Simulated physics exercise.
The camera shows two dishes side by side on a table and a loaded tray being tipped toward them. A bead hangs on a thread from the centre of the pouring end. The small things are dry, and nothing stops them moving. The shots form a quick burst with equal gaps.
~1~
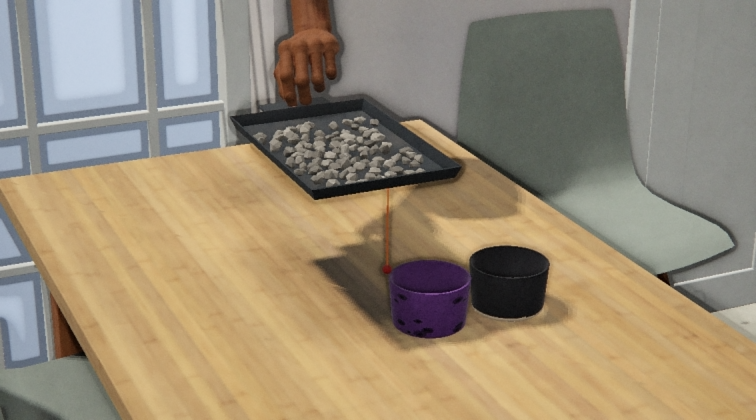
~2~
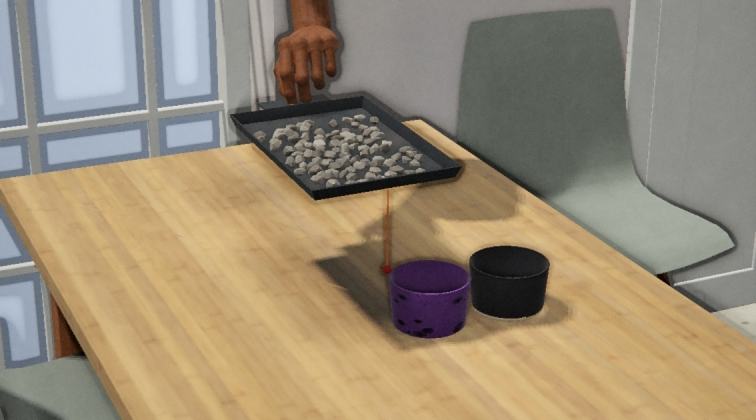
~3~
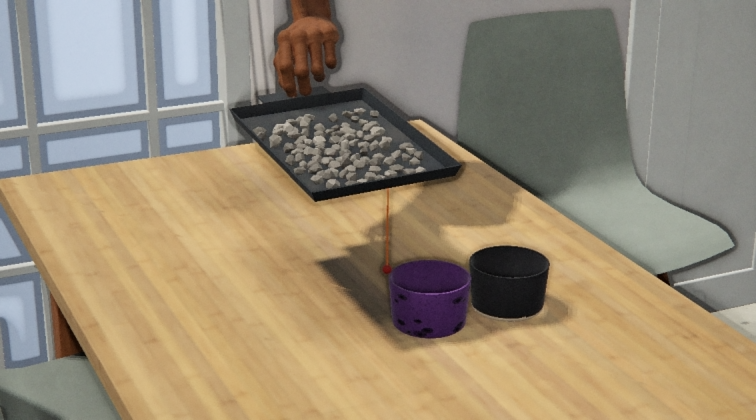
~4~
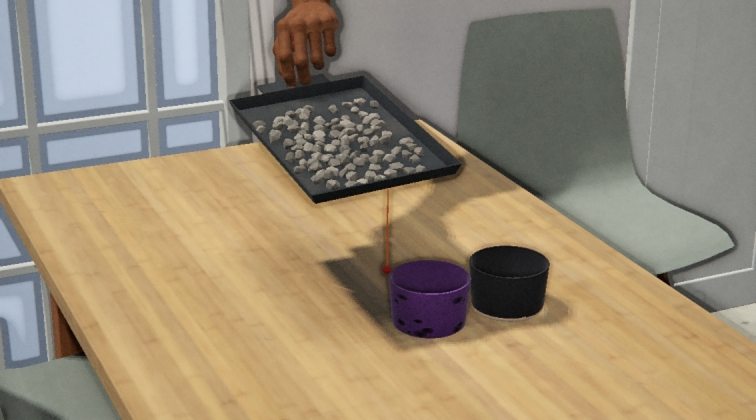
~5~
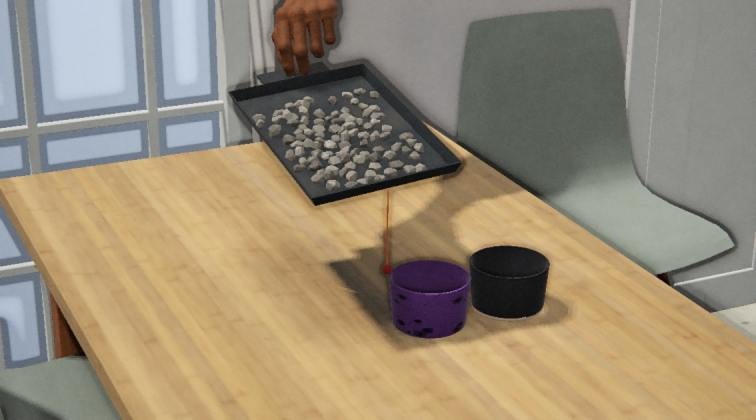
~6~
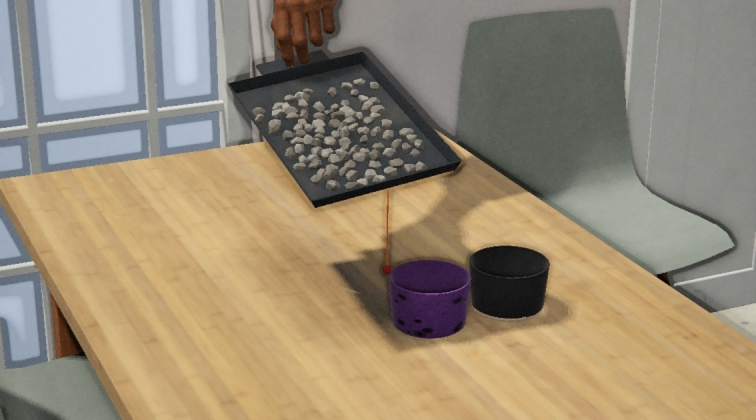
A dark tray of gray pebbles slowly tilts above a table beside a hand.
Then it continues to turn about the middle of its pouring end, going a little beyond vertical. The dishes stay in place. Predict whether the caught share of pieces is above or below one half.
Below one half.
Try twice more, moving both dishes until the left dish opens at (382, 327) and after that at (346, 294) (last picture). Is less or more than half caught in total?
In order, they'd catch a minor share, and next a major share.
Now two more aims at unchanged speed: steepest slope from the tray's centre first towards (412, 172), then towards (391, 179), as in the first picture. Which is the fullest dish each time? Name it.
Well, the one to the left comes out on top first, then the one to the left.
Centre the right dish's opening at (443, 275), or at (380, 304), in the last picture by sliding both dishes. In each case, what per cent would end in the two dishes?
About 50 per cent, then about 50 per cent.
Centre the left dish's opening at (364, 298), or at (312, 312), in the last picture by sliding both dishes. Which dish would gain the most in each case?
The one at left, then the one at left.
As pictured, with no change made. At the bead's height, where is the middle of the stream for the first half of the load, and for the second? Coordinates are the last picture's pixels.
About (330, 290), and after that about (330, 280).
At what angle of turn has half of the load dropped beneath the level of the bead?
Approx. 80° from level.
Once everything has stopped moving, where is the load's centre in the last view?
Last view, centre at rest - approx. (327, 354).
Soon after the last picture, tray tipped steeply; nearly all on the tray; a small part in the air.
A little later, tray tipped right over; nearly all outside both; a small part in the air.
Later still, tray tipped past a quarter turn; all outside both.
At rest, tray tipped past a quarter turn; none in the left dish; none in the right dish; all outside both.
